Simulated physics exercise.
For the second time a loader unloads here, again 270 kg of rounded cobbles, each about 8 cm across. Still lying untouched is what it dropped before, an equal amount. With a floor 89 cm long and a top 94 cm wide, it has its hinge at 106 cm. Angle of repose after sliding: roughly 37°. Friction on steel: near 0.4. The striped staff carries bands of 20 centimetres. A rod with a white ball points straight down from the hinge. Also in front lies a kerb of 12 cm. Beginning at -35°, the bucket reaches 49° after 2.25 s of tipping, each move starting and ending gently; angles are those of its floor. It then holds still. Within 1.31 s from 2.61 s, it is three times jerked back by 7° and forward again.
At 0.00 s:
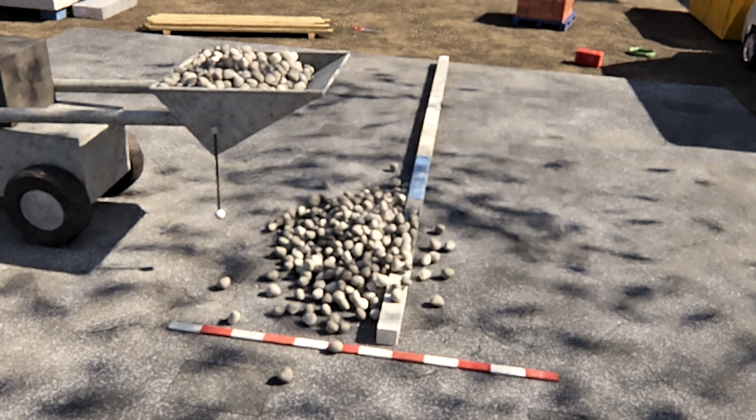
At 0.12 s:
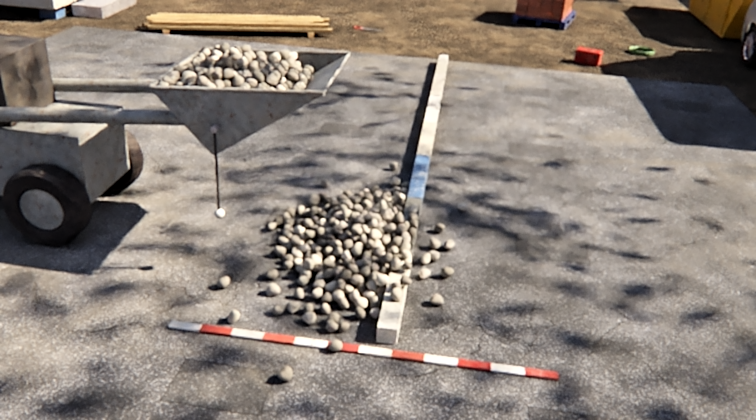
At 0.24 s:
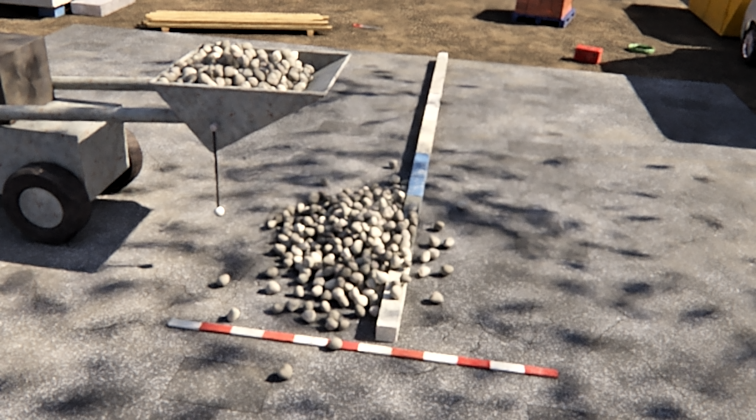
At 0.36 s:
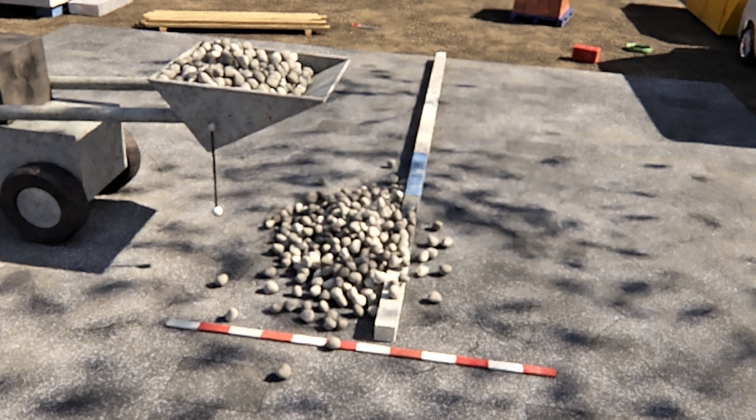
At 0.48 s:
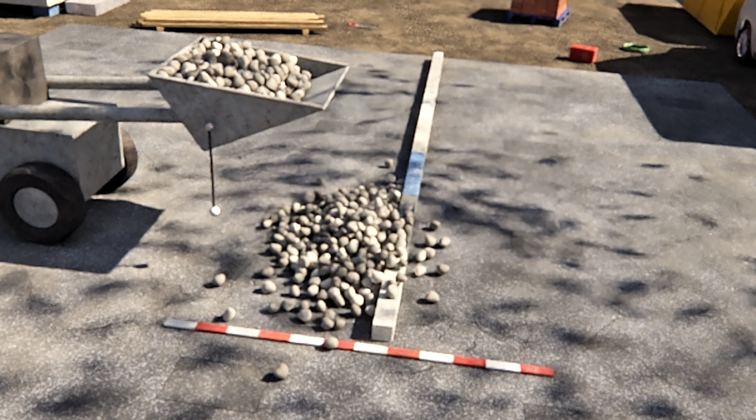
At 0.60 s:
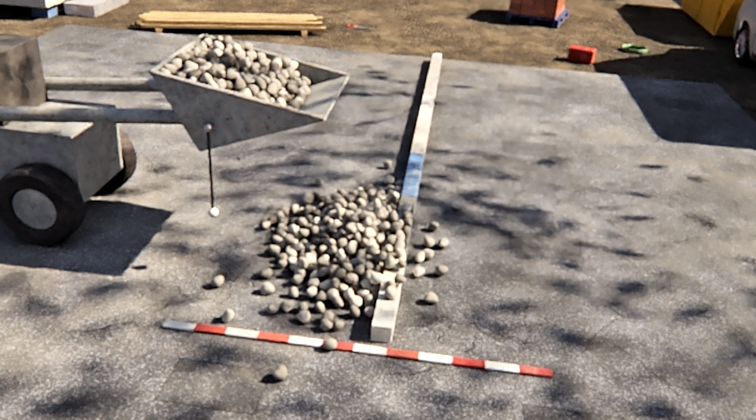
In the video, a loader's metal bucket full of rounded stones slowly tilts forward, its front edge lowering slightly, while a heap of similar stones lies still on the pavement against a pale kerb, behind a red-and-white striped staff.
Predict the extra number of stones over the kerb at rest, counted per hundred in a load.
About 1 more per hundred stones.
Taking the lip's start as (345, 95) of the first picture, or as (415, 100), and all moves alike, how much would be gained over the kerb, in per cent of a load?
Some 5 percent first and 65 percent second.
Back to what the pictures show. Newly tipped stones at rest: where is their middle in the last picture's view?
I'd put their centre close to (318, 225).
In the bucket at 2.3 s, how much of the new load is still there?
Roughly 0 per cent remains inside.
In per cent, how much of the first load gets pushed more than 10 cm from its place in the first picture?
Around 10 in a hundred.
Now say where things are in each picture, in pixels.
The first frame shows lip at (323, 93), floor tilted -35°, highest stones at (244, 58). The earlier load is highest near (369, 222), 24 cm above ground level, 98 % on this side of the kerb, 2 % over the kerb.
In the second frame, the bucket is at -34°, its lip at (323, 93); the top of the load is at (242, 55); the stones move at 0.0 m/s on average.
In the third frame, the bucket is at -32°, its lip at (324, 95); the top of the load is at (236, 53); the stones move at 0.1 m/s on average.
In the fourth frame, the bucket is at -29°, its lip at (324, 101); the top of the load is at (229, 52); the stones move at 0.1 m/s on average.
The fifth frame shows lip at (324, 109), floor tilted -25°, highest stones at (218, 49); the stones move at 0.2 m/s on average.
In the sixth frame, the bucket is at -20°, its lip at (324, 119); the top of the load is at (216, 47); the stones move at 0.2 m/s on average.
After 1.7 s the floor is at 36°; in per cent of one load, 82 in the bucket, 116 on this side of the kerb, 2 over the kerb; the foremost stones are at (436, 249).
After 2.3 s the floor is at 49°; in per cent of one load, 0 in the bucket, 197 on this side of the kerb, 2 over the kerb; the foremost stones are at (436, 249).
After 4.4 s the floor is at 49°; in per cent of one load, 0 in the bucket, 197 on this side of the kerb, 3 over the kerb; the foremost stones are at (437, 240).
After 6.9 s the floor is at 49°; in per cent of one load, 0 in the bucket, 197 on this side of the kerb, 3 over the kerb; the foremost stones are at (437, 240). Net gain over the kerb, 1.
